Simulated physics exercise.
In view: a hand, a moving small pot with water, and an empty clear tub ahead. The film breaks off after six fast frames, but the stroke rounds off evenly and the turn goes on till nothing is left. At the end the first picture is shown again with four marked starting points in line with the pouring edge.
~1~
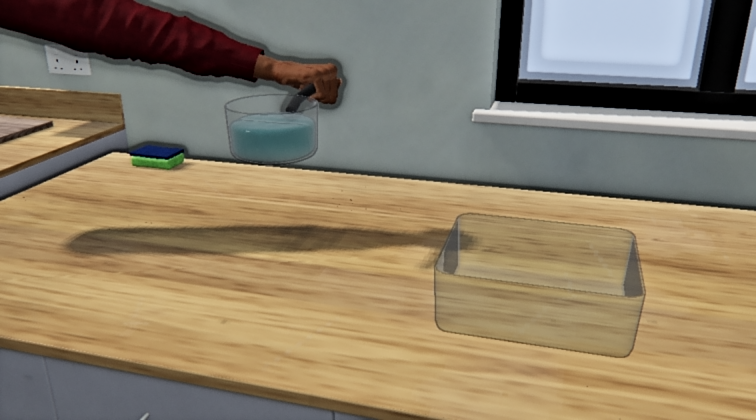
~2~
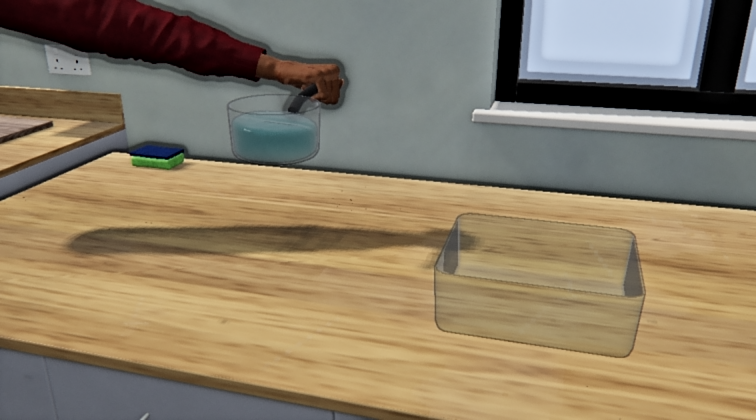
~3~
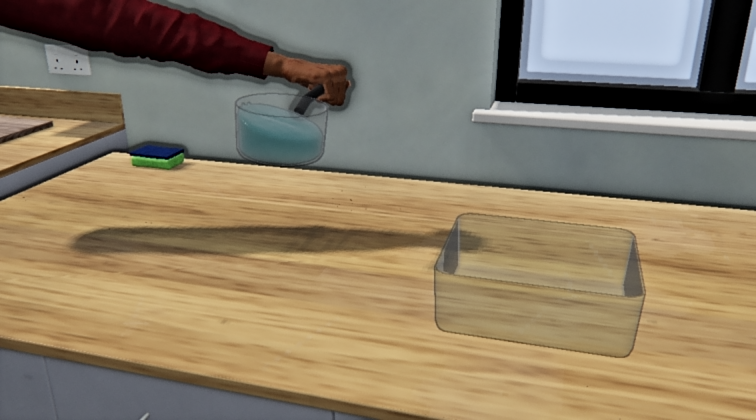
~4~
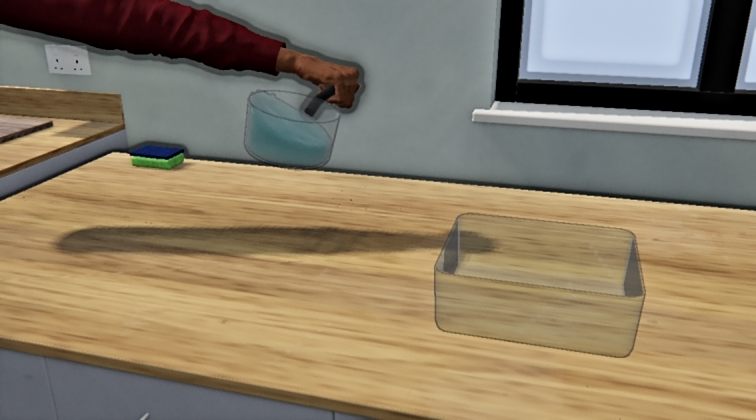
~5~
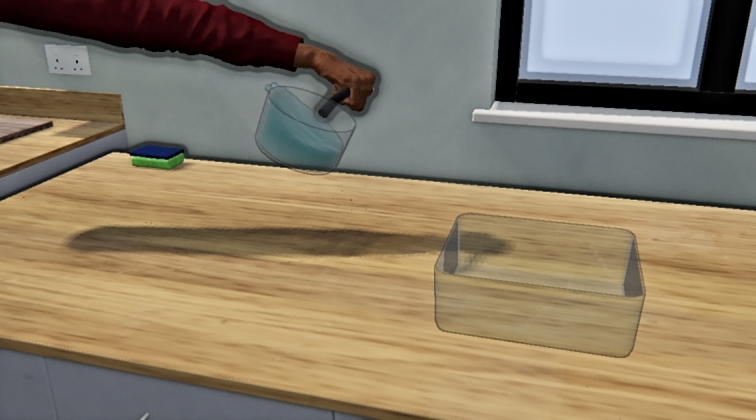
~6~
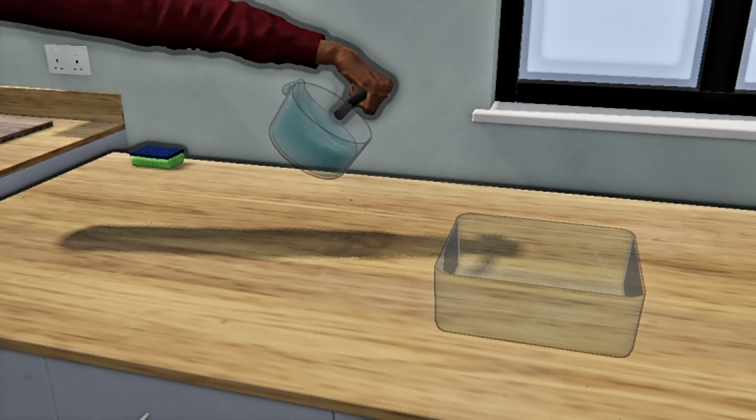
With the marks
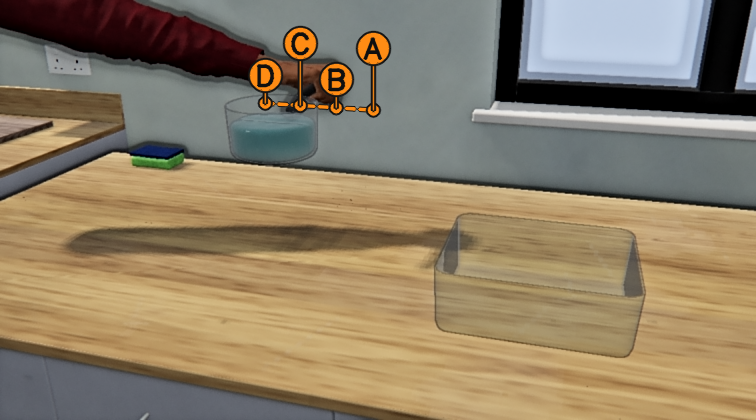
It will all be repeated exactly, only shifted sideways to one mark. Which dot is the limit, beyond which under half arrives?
Go for D.
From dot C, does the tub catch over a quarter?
Yes, it does.
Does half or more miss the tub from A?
No.
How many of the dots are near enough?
All four.
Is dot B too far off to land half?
No.
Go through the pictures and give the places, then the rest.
Upright, lip at (313, 106); tub from (435, 326) to (632, 355); nothing has left yet.
Upright, lip at (315, 107); nothing has left yet.
Tipped about 5°, lip at (324, 111); nothing has left yet.
Tipped about 13°, lip at (336, 118); nothing has left yet.
Tipped about 23°, lip at (352, 128); water is over the rim, down to (280, 90).
Tipped about 35°, lip at (368, 140); water is over the rim, down to (288, 93).
On the marked copy, A at (373, 110); B at (336, 107); C at (300, 105); D at (265, 103).
Choosing A, about 88 % lands in the tub, 7 % falls short and 5 % goes beside or beyond.
Choosing B, about 71 % lands in the tub, 8 % falls short and 21 % goes beside or beyond.
Choosing C, about 66 % lands in the tub, 6 % falls short and 28 % goes beside or beyond.
Choosing D, about 62 % lands in the tub, 15 % falls short and 23 % goes beside or beyond.
